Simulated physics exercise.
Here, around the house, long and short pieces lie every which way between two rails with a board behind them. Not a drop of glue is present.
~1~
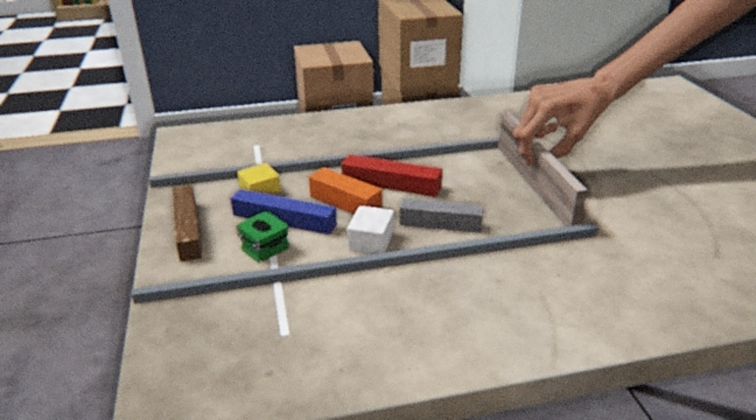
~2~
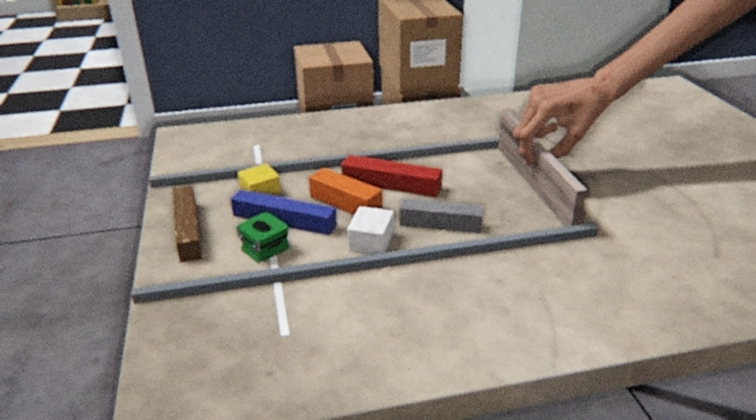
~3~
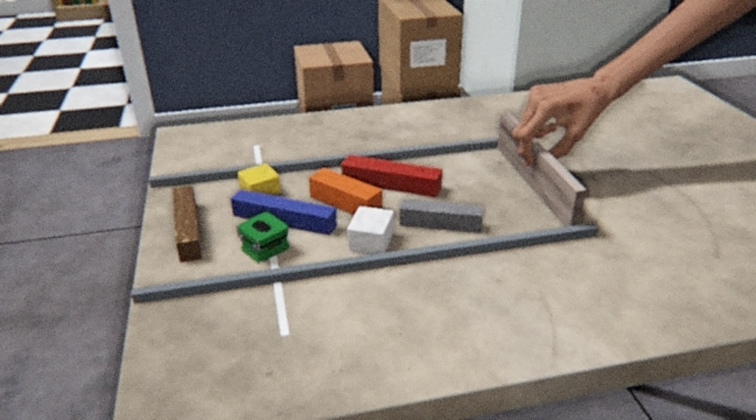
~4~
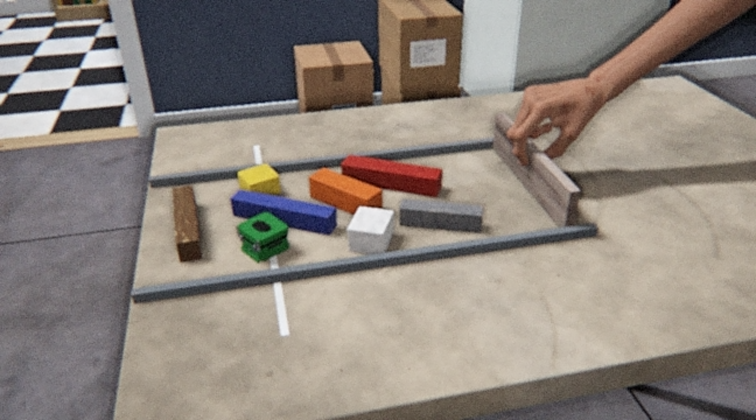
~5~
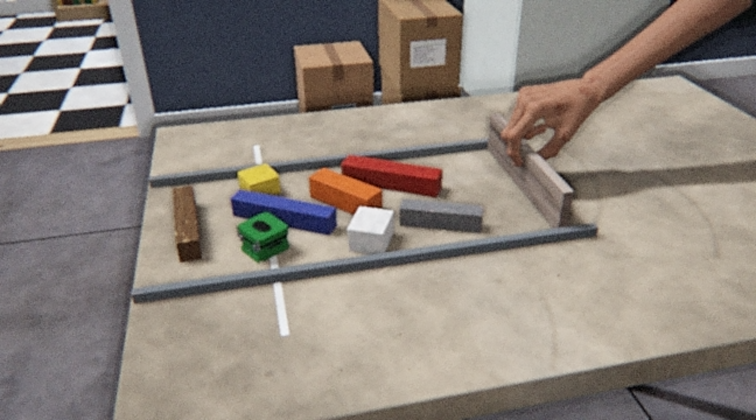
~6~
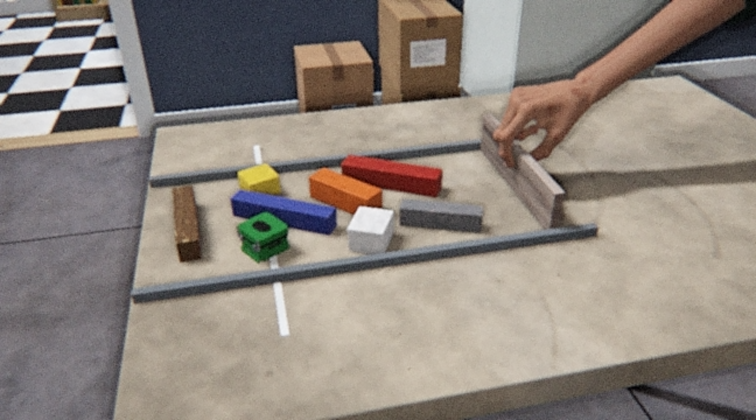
A hand slides a wooden board slightly left between two rails toward scattered, motionless coloured blocks.
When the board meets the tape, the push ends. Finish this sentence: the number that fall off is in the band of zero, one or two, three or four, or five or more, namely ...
Namely zero.
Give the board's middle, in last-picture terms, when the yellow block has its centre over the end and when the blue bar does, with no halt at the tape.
When the yellow block crosses, the middle is near (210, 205); when the blue bar crosses, near (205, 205).
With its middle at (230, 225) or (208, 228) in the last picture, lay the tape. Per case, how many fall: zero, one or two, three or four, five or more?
Place by place: One or two, then three to four.
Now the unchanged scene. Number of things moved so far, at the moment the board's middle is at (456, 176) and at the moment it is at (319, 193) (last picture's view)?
1 and 7.
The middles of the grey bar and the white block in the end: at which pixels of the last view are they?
Final pixels, roughly: (241, 230) for the first, (232, 256) for the other.
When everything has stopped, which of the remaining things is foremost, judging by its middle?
Closest at the end: The brown bar.
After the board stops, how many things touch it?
I count 2 of them.
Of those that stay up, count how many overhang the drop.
0 in all.
Soon after, none off yet; brown bar at rest near (187, 222); green case at rest near (264, 238); yellow block at rest near (259, 183).
At rest, the number that fall off is zero.
